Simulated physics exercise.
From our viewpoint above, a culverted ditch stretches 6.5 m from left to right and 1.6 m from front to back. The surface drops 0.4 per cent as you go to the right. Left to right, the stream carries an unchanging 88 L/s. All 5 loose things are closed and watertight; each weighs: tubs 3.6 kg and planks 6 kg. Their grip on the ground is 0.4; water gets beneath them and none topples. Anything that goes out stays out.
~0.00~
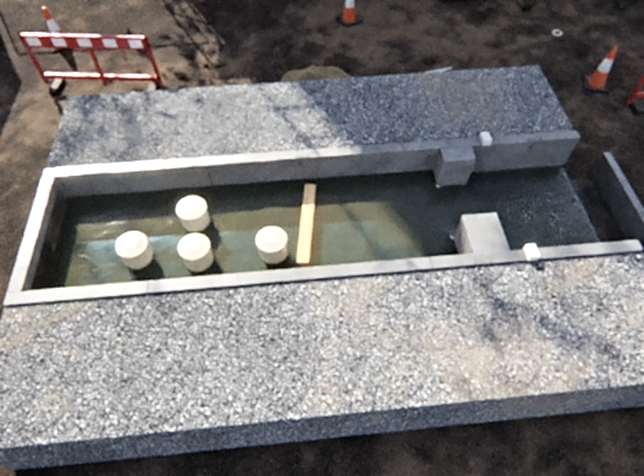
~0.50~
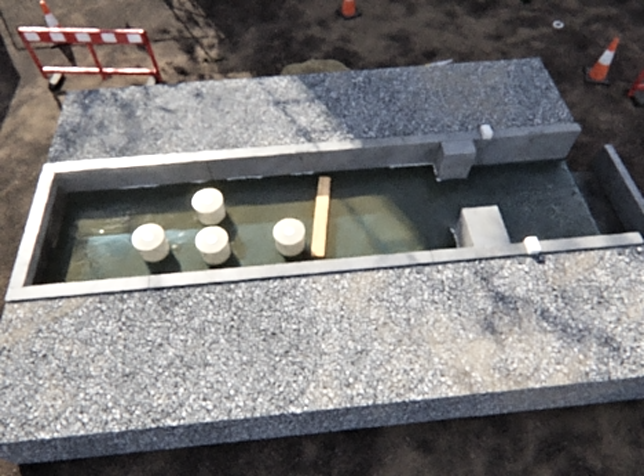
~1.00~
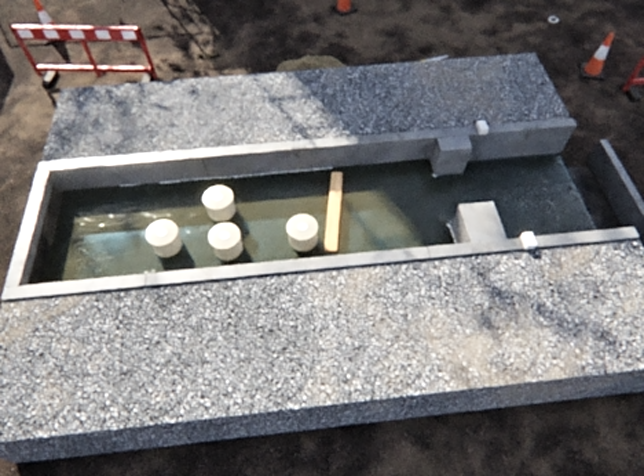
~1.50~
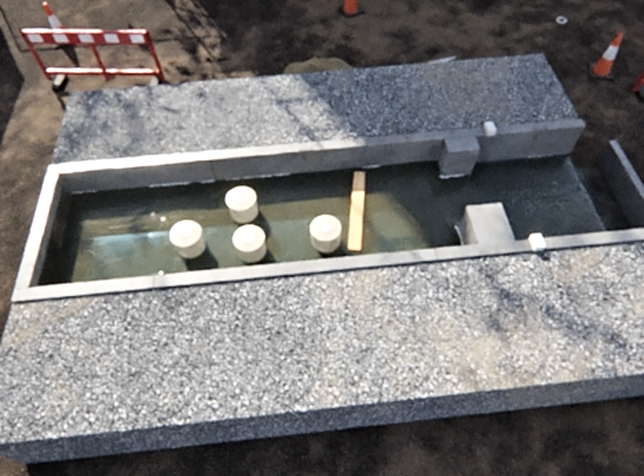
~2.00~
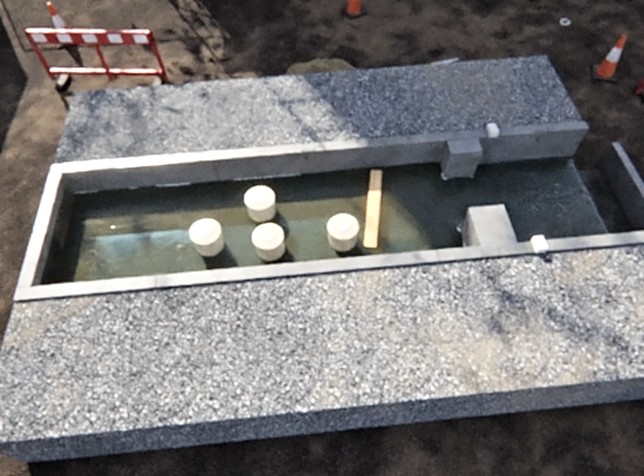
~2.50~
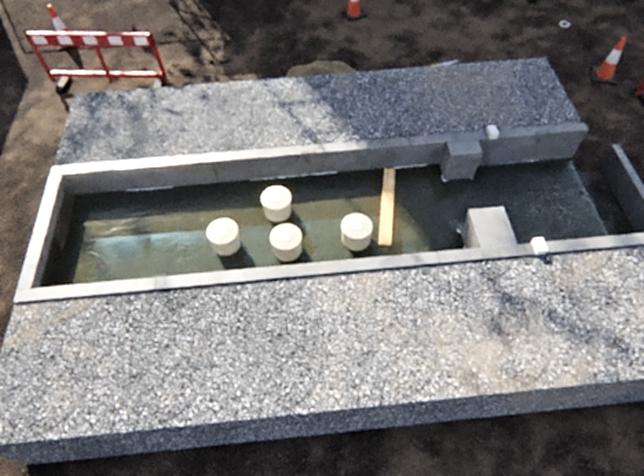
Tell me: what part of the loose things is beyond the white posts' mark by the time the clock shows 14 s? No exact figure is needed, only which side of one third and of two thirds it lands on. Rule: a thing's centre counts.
It lands below one third.
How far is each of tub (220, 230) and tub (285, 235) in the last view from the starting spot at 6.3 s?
250 cm, 250 cm.
After 3.5 s 0 of 5 are over the mark; 5 afloat.
After 6.3 s 0 of 5 are over the mark; 5 afloat.
After 10.0 s 0 of 5 are over the mark; 5 afloat.
After 14.0 s 0 of 5 are over the mark; 5 afloat.
